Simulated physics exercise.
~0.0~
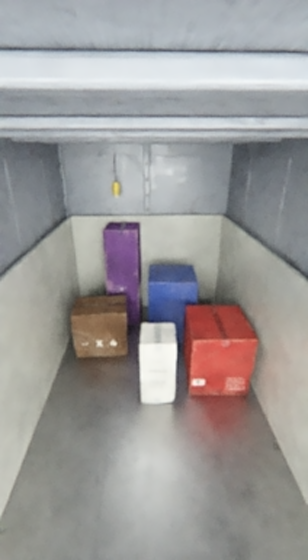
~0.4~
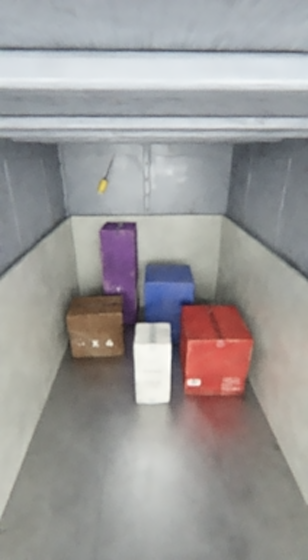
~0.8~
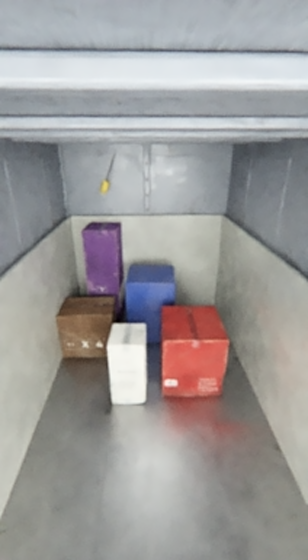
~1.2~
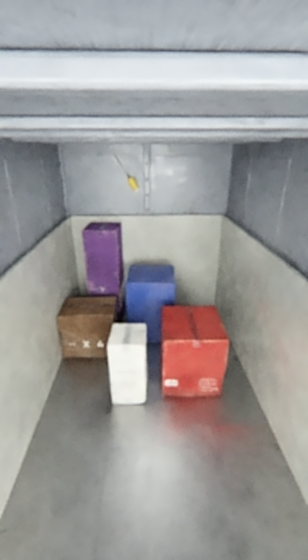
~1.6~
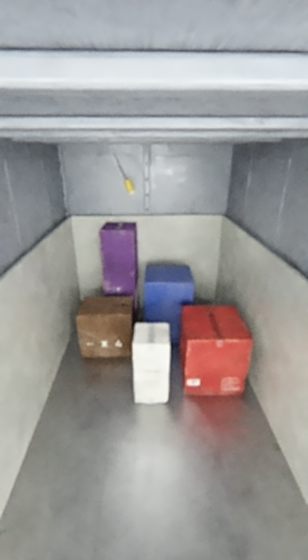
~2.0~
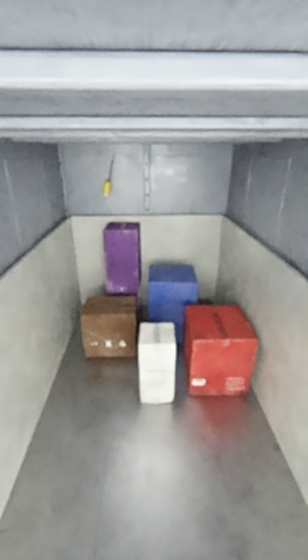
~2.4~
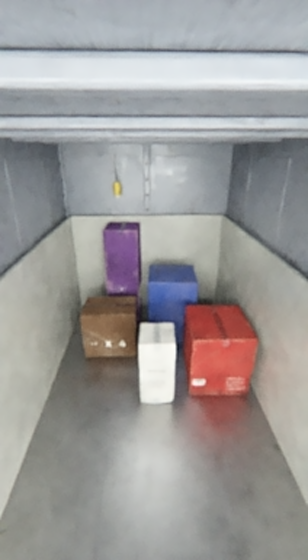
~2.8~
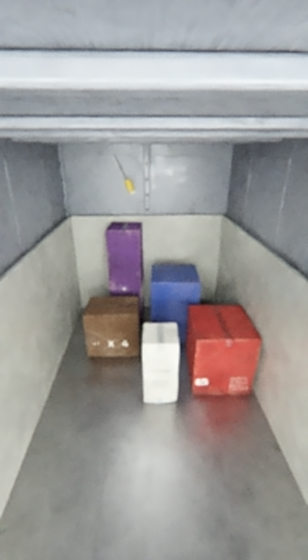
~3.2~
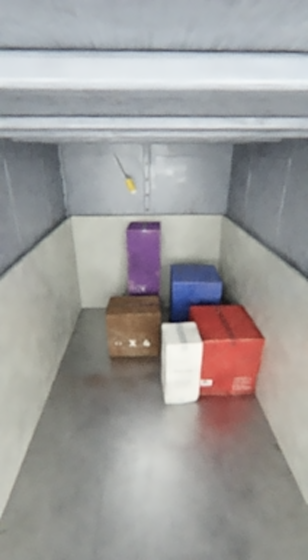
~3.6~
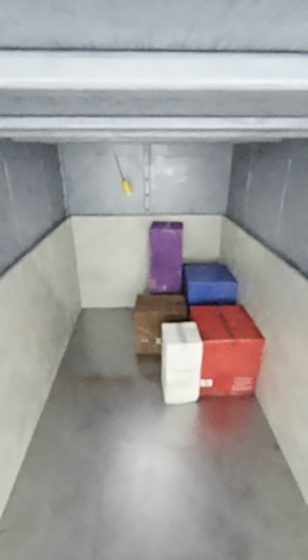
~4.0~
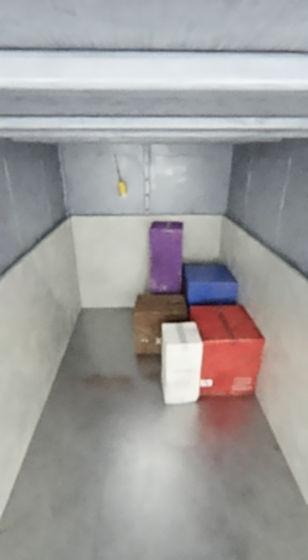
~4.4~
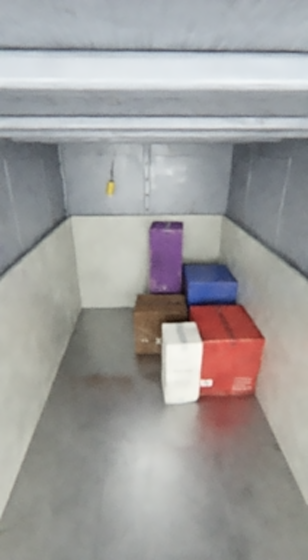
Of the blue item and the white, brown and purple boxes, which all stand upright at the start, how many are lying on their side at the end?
None of them are lying on their side. All four slide about but are still standing upright at the end.
